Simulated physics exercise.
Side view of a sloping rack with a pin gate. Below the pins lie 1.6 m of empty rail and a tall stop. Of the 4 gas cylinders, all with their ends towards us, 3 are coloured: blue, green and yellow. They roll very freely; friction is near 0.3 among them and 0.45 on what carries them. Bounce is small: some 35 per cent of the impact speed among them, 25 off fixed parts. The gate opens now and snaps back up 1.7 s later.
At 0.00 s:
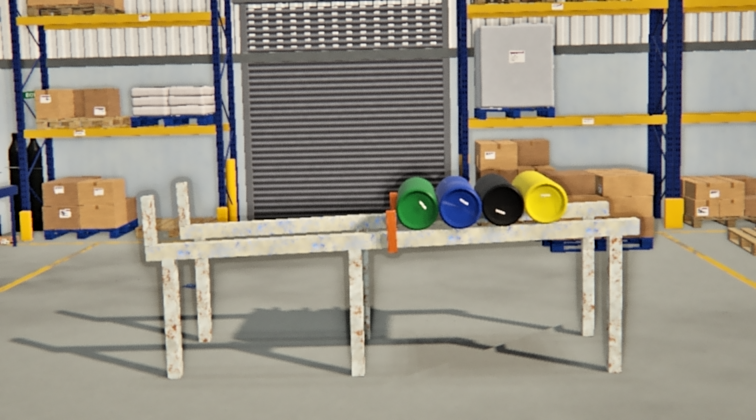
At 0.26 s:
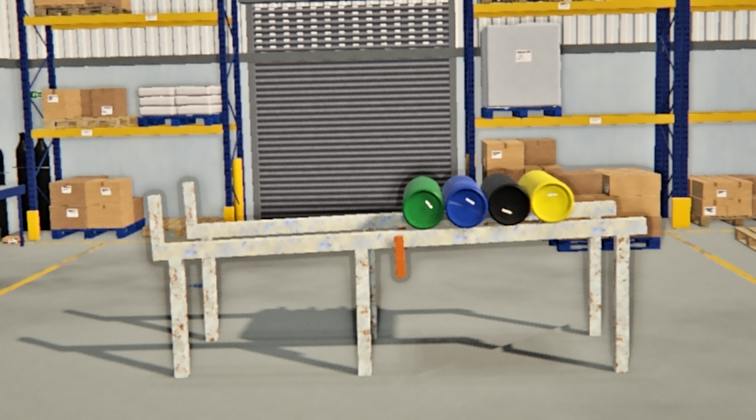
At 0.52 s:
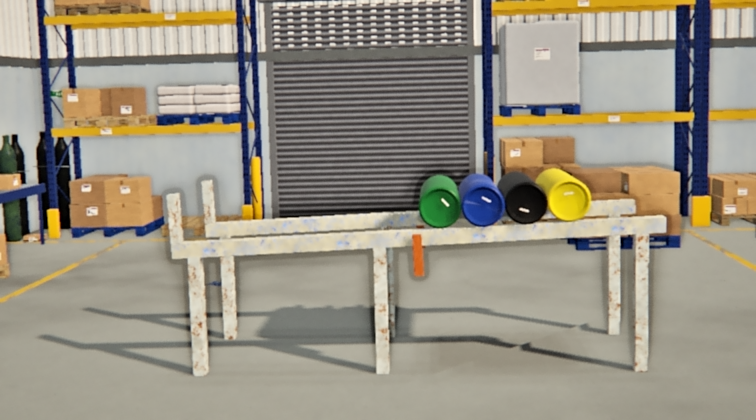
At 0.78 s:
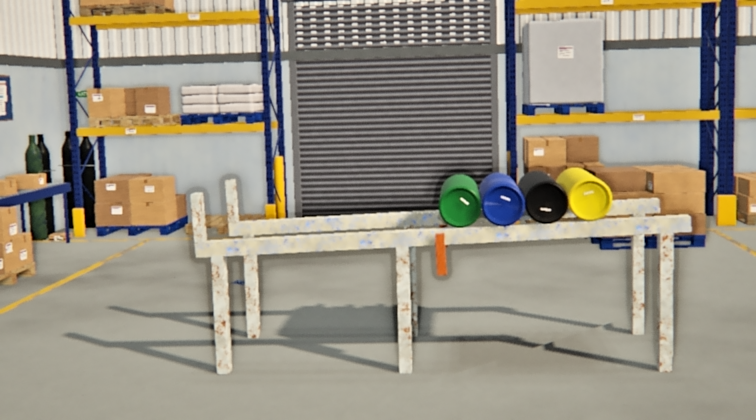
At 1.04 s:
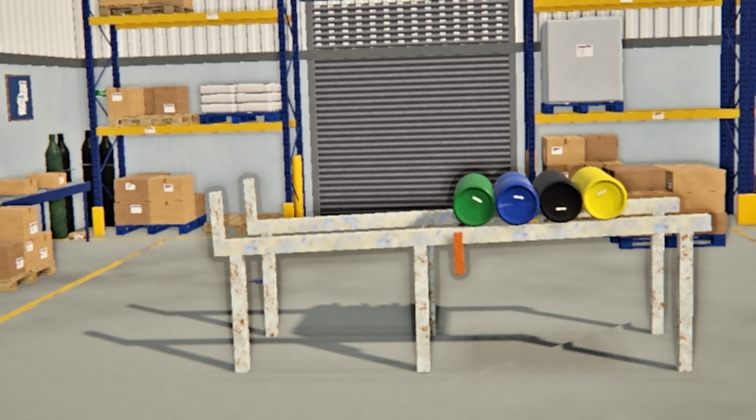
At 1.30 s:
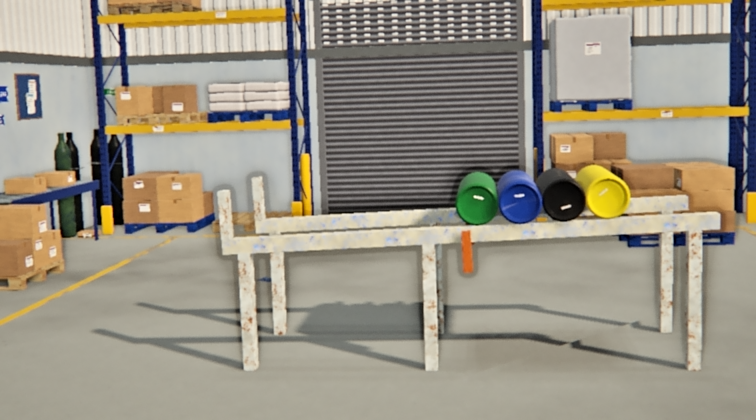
In a warehouse, four cylinders, green, blue, black and yellow, sit side by side on a gently sloping, worn rack behind a raised orange pin. The pin drops below the rail, and as the view pans left, the cylinders barely move at first, then roll slowly a short way left down the rack.
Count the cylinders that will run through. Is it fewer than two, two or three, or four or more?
It is fewer than two; here the count comes to 1.
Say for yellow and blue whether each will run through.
Yellow stays behind the pins; blue waits above the pins.
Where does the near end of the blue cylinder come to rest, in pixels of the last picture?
Around (491, 204).
After 1.5 s, blue is on the rails, 35 cm above the pins, rolling left; green is on the rails, 5 cm above the pins, rolling left; yellow is on the rails, 90 cm above the pins, rolling left; 0 below the pins.
After 1.7 s, blue is on the rails, 30 cm above the pins, rolling left; green is on the rails, 5 cm above the pins, rolling left; yellow is on the rails, 85 cm above the pins, rolling left; 0 below the pins.
After 1.9 s, blue is on the rails, 25 cm above the pins, rolling left; green is in the air, 5 cm below the pins, rolling left; yellow is on the rails, 80 cm above the pins, rolling left; 1 below the pins.
At rest (4.5 s), blue is on the rails, 15 cm above the pins; green is on the rails, 145 cm below the pins; yellow is on the rails, 75 cm above the pins; 1 below the pins.
